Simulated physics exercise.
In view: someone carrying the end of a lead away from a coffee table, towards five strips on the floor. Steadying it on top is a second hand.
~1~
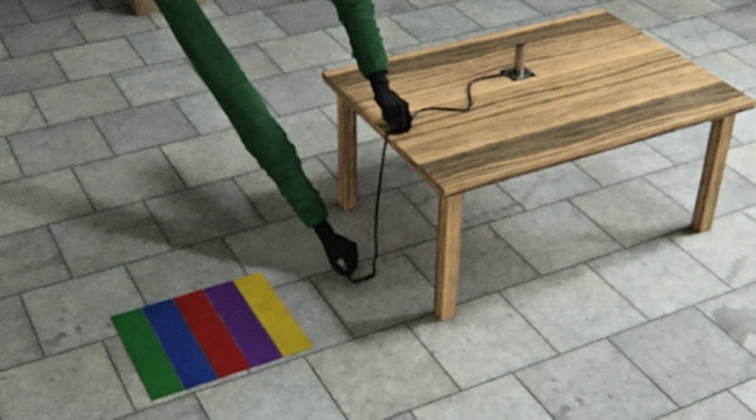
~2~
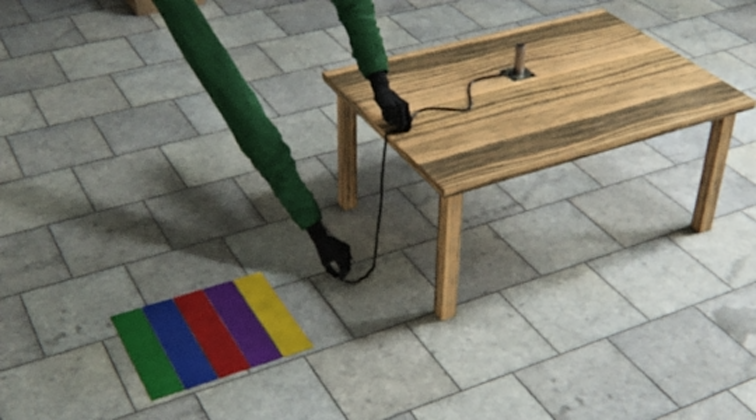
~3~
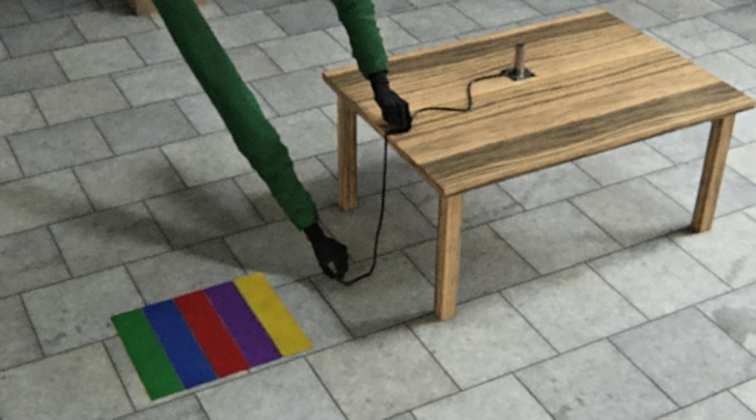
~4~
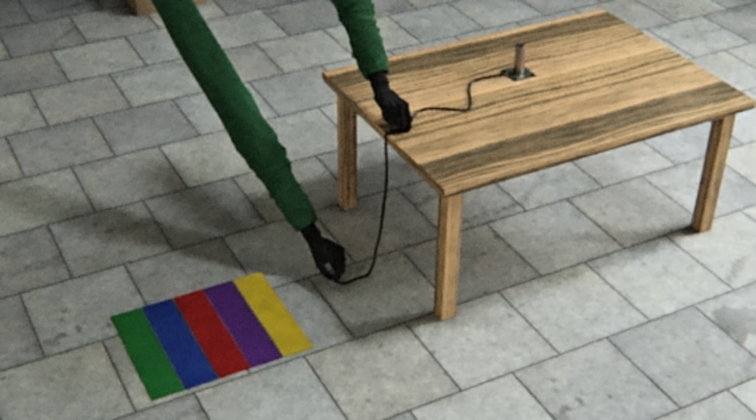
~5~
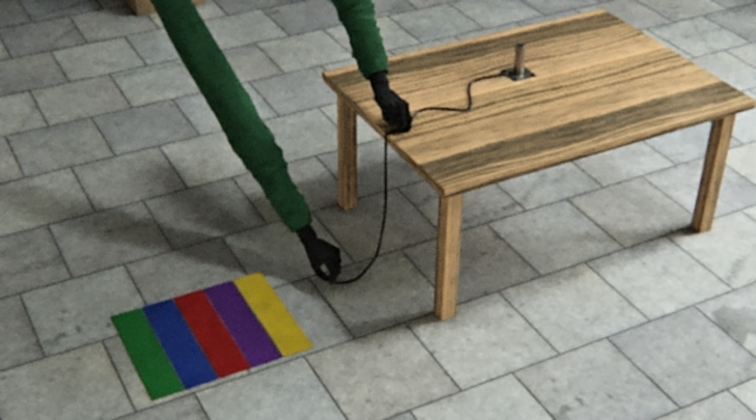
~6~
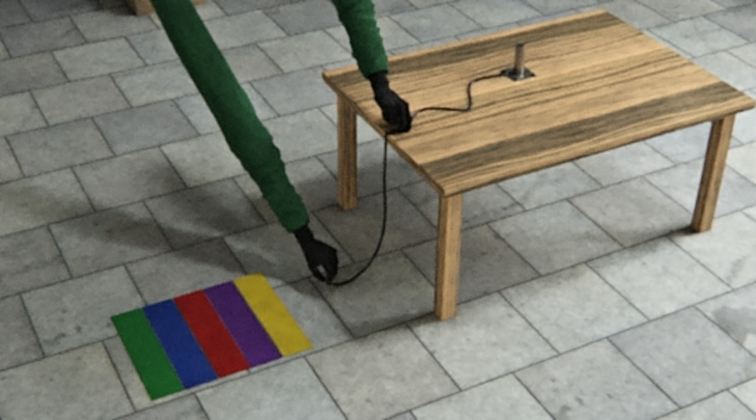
Two green-sleeved arms in black gloves reach down from the upper left over a grey paved floor, seen from a fixed, raised angle. A striped wooden coffee table stands at right, a dark lead running from a small metal post across its top, and green, blue, red, purple and yellow strips lie at lower left. The lower hand draws the lead's end slightly left while the other stays at the table's edge.
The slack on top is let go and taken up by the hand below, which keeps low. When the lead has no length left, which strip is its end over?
The red strip.
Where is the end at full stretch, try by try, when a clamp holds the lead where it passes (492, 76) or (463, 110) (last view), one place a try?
Respectively, (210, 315) and (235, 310).
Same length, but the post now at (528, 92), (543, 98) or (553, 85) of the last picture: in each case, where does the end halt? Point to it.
Near (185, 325); near (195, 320); near (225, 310).
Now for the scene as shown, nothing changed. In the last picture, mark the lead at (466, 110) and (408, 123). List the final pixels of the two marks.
First one: (436, 107); second one: (381, 135).
Soon after, end near (252, 304); over purple.
After that, end near (224, 313); over purple.
At the stop, end near (208, 318); over red. Over red.
